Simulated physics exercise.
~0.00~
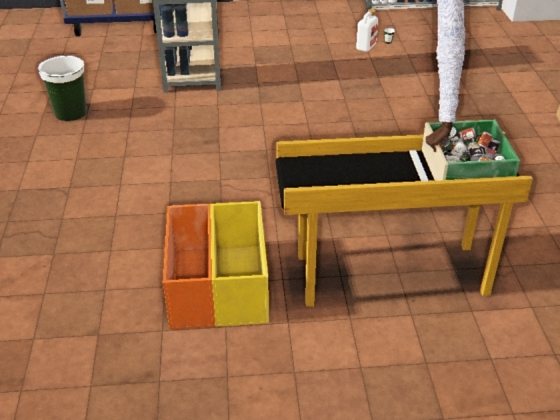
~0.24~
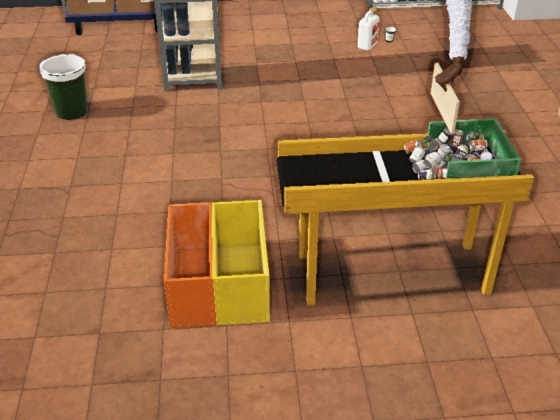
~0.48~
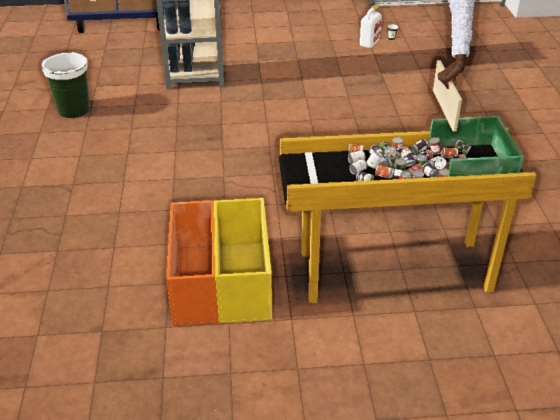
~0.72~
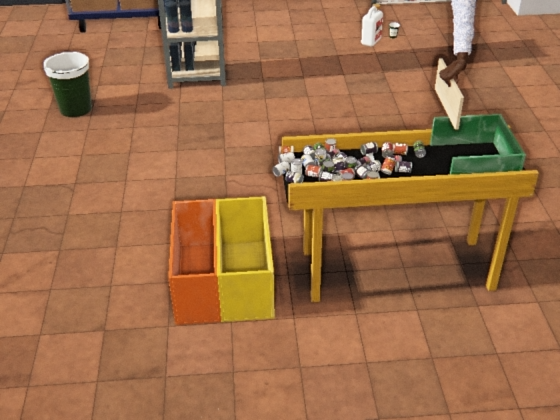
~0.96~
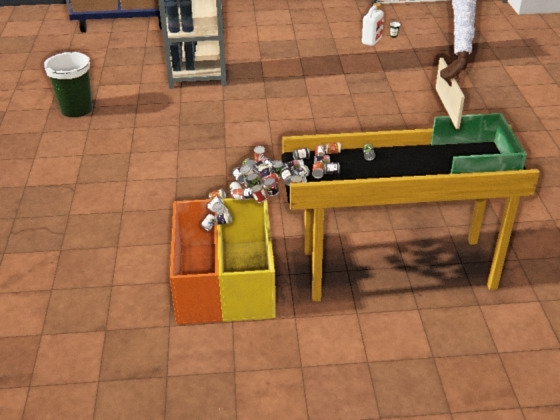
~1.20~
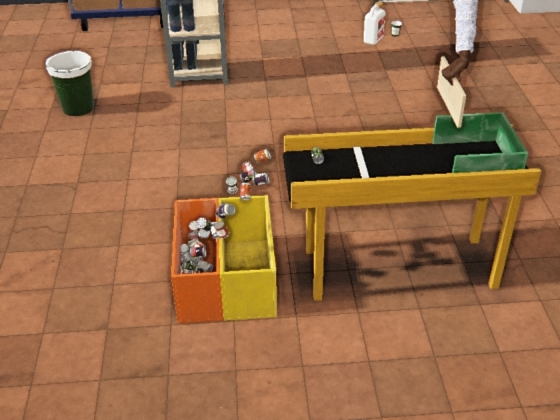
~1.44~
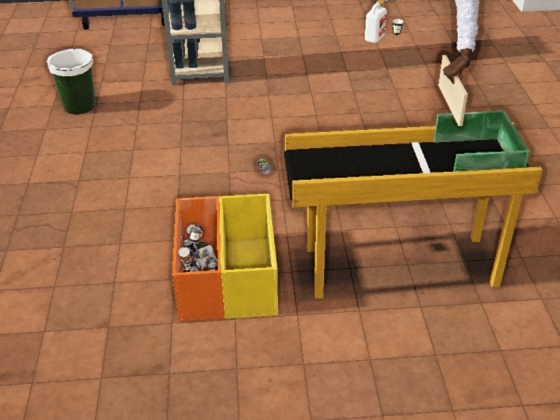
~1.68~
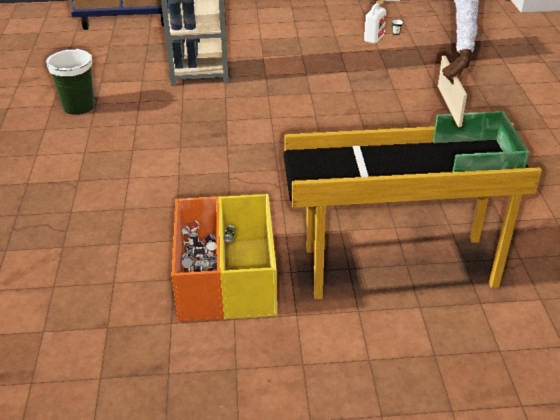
Small tins spill from a green pen after a hand lifts its gate, ride left along a black belt, and tumble off the end, nearly all landing in the orange tote, while one last straggler drops into the yellow tote beside it.
